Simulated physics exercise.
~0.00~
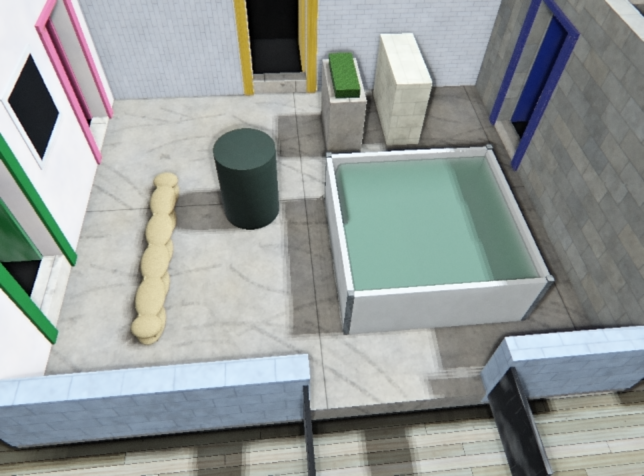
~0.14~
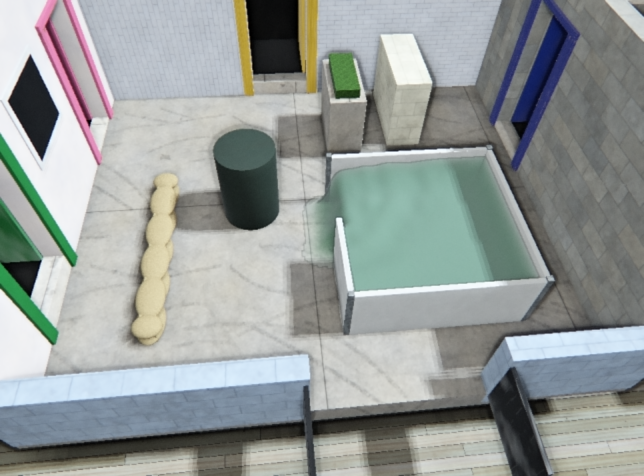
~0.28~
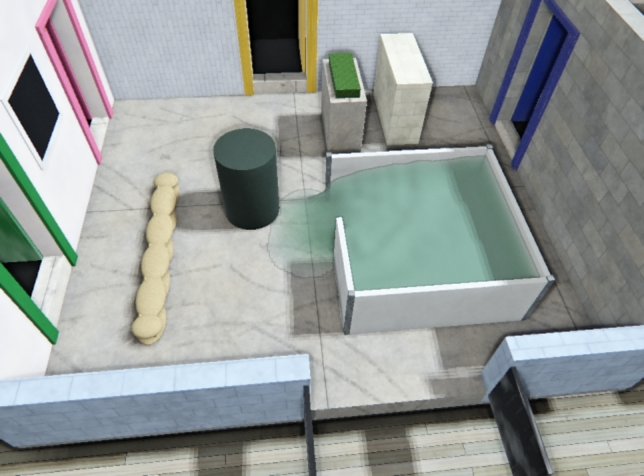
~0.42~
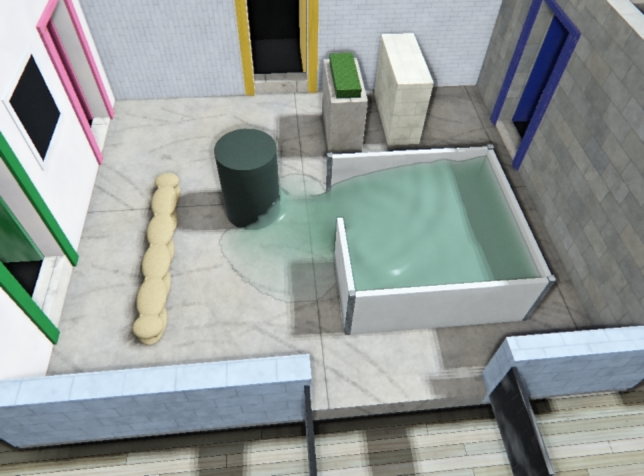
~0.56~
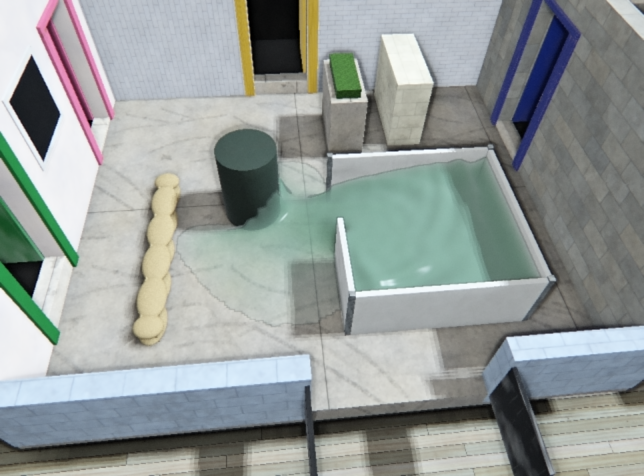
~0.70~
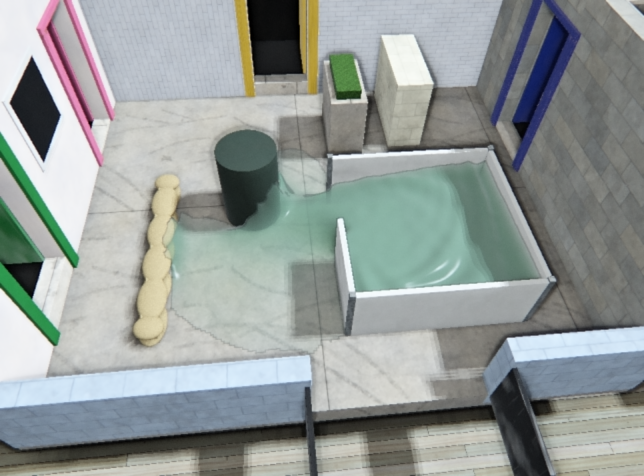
A walled yard with a pale, smooth floor is seen from a high, fixed viewpoint above its near edge. A white-sided tank of green water stands on the right, with a dark green cylinder left of it, tan sandbags farther left, and pink, green, yellow and blue doorways around. A gap opens in the tank's left side, and water pours out, spreads leftward around the cylinder's base and reaches the sandbags.
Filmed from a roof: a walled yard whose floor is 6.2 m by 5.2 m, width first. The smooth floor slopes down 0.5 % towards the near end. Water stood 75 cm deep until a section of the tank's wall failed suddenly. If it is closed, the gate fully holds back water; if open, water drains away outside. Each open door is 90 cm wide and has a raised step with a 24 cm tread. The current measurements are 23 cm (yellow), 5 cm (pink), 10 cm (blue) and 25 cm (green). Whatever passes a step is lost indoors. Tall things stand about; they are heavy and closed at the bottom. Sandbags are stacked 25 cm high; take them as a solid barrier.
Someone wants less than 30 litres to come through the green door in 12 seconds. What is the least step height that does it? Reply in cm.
It needs to be around 9.5 cm high.
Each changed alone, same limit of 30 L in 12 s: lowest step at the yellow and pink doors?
You'd want about 16 centimetres at yellow and about 10.5 centimetres at pink.
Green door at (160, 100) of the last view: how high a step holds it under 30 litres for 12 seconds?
Something near 10.0 cm.
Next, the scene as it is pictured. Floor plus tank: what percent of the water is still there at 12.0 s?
Remaining share: Around 88 %.
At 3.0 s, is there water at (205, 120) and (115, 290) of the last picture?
First soaked, then soaked.
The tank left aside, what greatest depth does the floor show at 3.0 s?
Roughly 33 cm.
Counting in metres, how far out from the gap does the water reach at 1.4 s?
Around 3.6 m out.
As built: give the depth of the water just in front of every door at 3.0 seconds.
Yellow door 17 cm, pink door 9 cm, blue door 0 cm, green door 13 cm.
After 1.4 s water covers 35 % of the floor, deepest (54 cm) near (288, 222); it has not reached the green door.
After 3.0 s water covers 60 % of the floor, deepest (33 cm) near (288, 222); 13 cm at the green door, 0 litres in over its 25 cm step.
After 12.0 s water covers 95 % of the floor, deepest (14 cm) near (146, 404); 12 cm at the green door, 0 litres in over its 25 cm step.
At the green door as built, the water arrived by 1.5 s and peaked near 14 cm at 8.8 s.
With a step of 7.5 cm, 62 litres would have come in within the 12 s; with 10.5 cm, 21 litres. So under 30 litres takes about 9.5 cm.
